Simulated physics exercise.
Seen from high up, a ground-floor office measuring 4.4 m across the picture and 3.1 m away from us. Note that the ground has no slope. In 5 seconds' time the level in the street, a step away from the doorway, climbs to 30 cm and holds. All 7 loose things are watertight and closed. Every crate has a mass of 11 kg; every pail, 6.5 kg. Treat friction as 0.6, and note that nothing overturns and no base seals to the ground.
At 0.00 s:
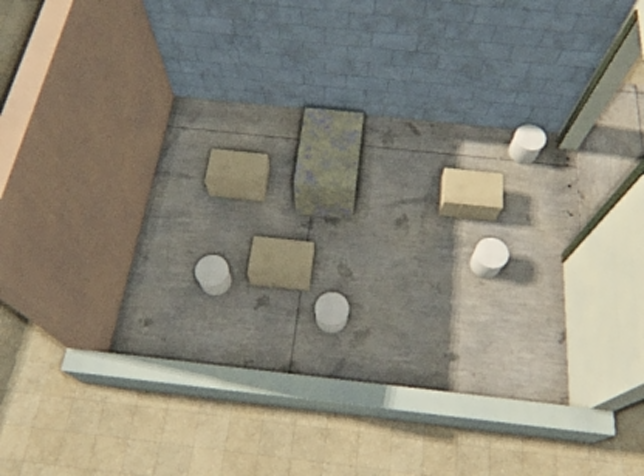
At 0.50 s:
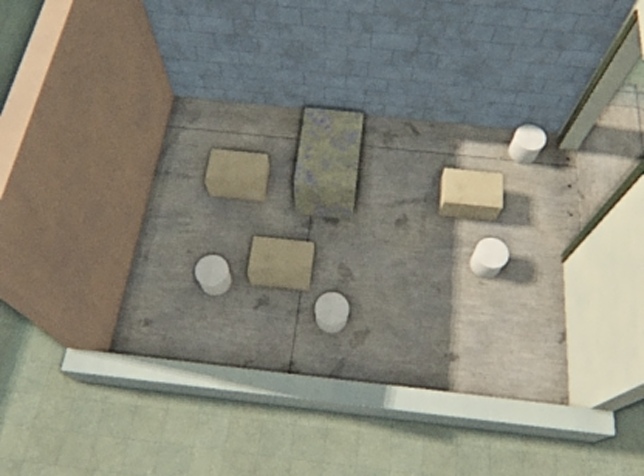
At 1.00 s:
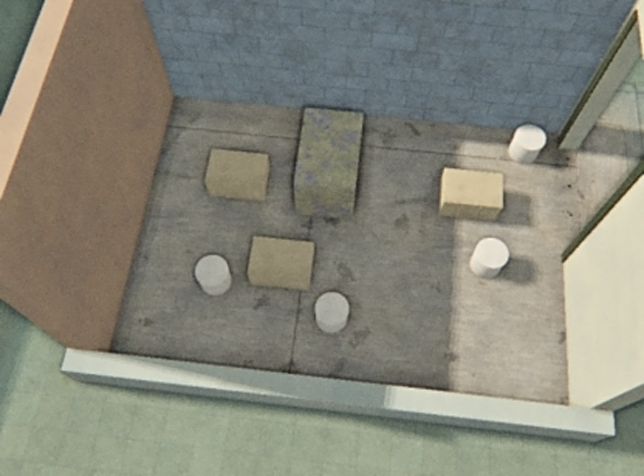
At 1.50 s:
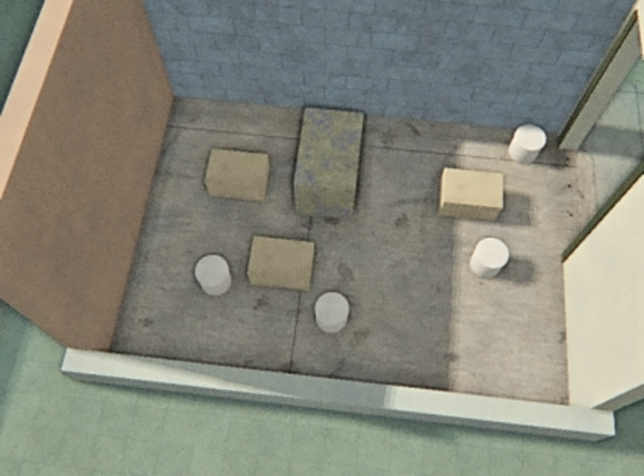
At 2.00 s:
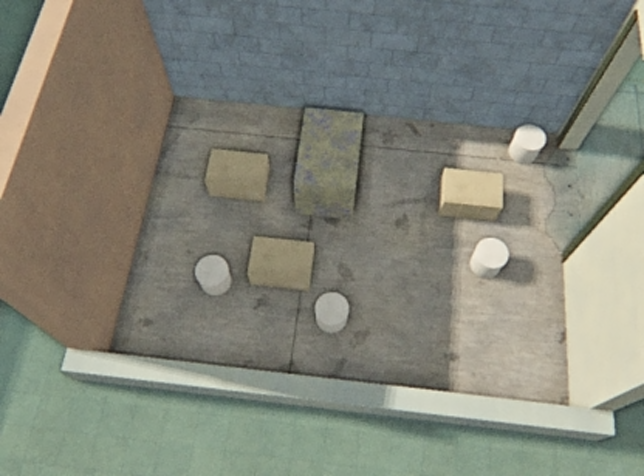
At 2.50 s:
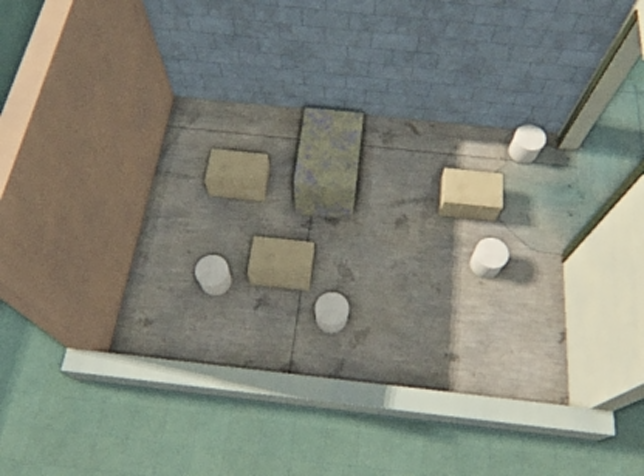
To begin with, a small walled room seen from above holds tan crates, white pails and a long mottled block on a dry grey floor. Greenish water then covers the paving outside, and finally a thin sheet slips through the doorway at right and spreads slightly inside, while every object stays still.
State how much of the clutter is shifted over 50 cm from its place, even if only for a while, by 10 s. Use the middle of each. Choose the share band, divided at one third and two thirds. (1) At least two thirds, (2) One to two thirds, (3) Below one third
1, at least two thirds.
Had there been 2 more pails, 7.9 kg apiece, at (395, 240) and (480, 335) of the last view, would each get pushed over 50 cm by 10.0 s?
In turn: Beyond the mark, within the mark.
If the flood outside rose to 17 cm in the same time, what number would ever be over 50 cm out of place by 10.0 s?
Under that setup the answer is 2.
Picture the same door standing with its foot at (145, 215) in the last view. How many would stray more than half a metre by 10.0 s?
So the tally would be 6.
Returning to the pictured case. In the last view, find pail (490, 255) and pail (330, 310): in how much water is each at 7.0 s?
I'd estimate 4 cm for the first and 14 cm for the second.
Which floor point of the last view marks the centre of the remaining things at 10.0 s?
I'd put it close to (262, 245) in the last view.
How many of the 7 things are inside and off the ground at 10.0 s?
At that time, 6.
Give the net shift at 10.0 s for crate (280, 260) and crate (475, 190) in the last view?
Respectively 80 and 250 cm.
After 3.5 s 0 of 7 are over 50 cm from their spots; 0 afloat.
After 4.5 s 2 of 7 are over 50 cm from their spots; 0 afloat.
After 7.0 s 3 of 7 are over 50 cm from their spots; 3 afloat.
After 10.0 s 6 of 7 are over 50 cm from their spots, and 6 have been at some point; 6 afloat.
